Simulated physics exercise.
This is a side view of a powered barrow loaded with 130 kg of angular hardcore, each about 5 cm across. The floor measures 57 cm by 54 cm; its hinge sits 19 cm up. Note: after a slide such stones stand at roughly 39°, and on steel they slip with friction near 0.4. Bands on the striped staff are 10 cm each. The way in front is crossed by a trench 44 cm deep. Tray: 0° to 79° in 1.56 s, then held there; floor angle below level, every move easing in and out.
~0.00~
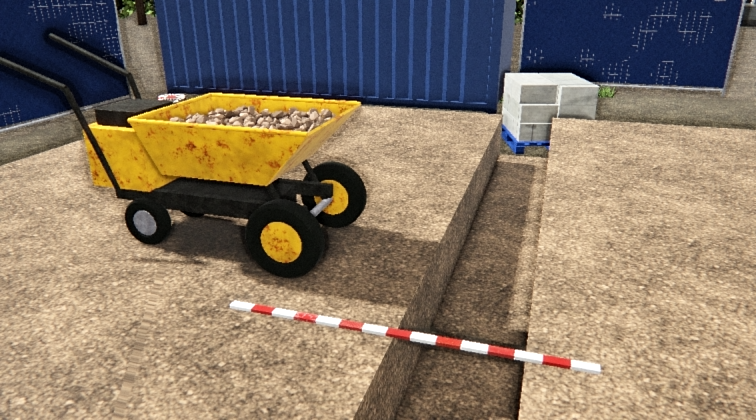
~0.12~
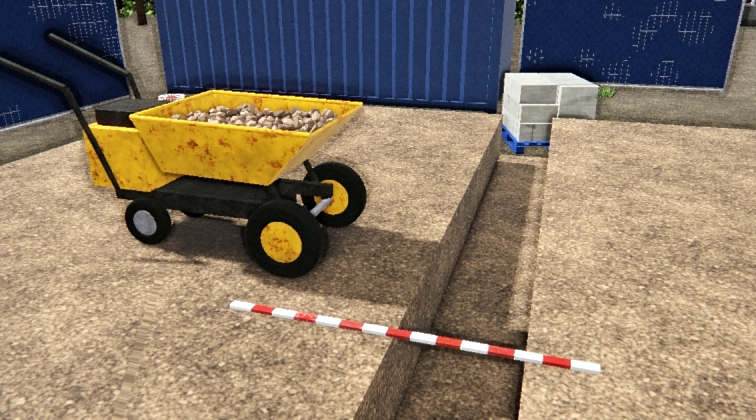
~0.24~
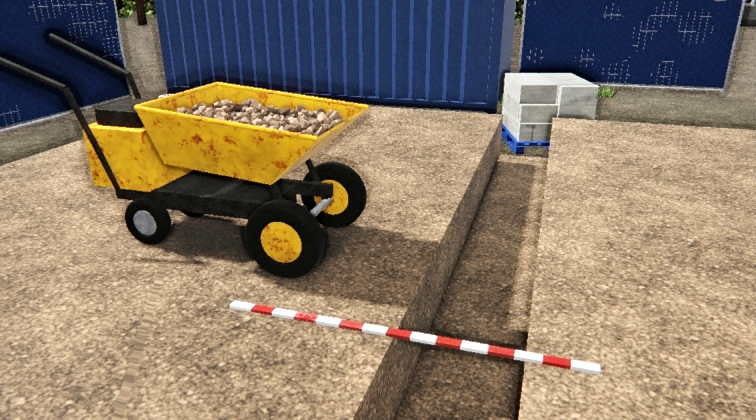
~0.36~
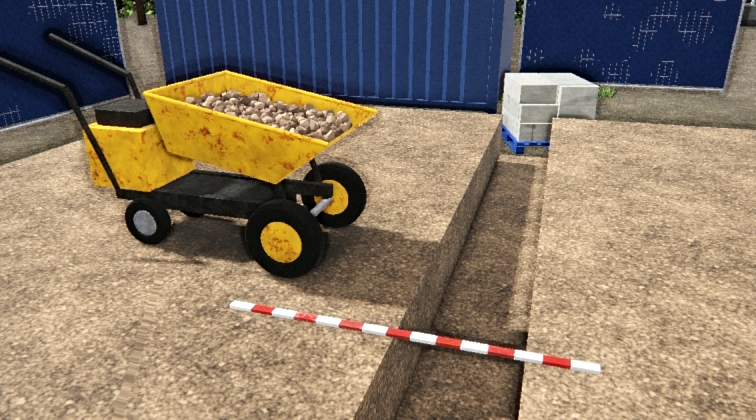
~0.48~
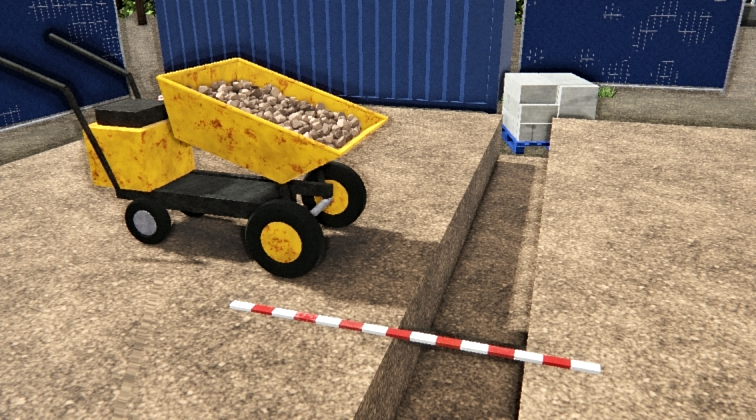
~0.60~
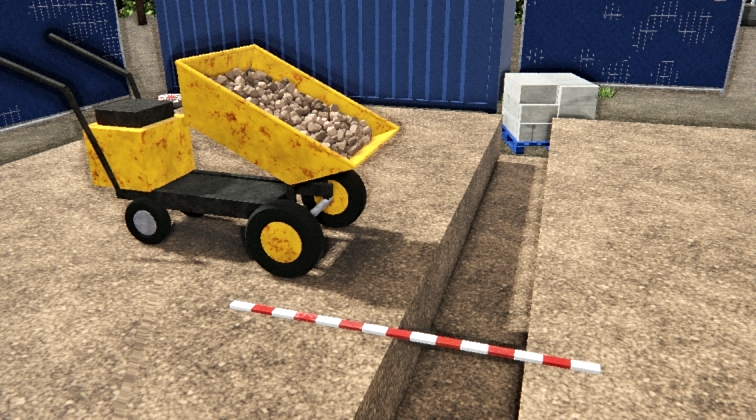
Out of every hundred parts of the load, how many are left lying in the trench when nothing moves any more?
Around 100 in every hundred.
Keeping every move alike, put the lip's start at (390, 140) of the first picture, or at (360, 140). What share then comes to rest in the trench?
About 80 and 100 per cent.
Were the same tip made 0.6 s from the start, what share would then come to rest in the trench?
It'd be some 95 per cent.
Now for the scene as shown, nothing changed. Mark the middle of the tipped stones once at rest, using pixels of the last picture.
Their middle lands near (478, 336).
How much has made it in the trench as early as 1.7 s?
I'd say near 70 per cent at that time.
After 1.2 s the floor is at 67°; 99 % in the tray, 1 % short of the trench; the foremost stones are at (425, 239).
After 1.7 s the floor is at 79°; 30 % in the tray, 2 % short of the trench, 68 % in the trench; the foremost stones are at (521, 349).
After 2.0 s the floor is at 79°; 4 % in the tray, 1 % short of the trench, 94 % in the trench; the foremost stones are at (523, 345).
After 4.0 s the floor is at 79°; 0 % in the tray, 100 % in the trench; the foremost stones are at (522, 348).
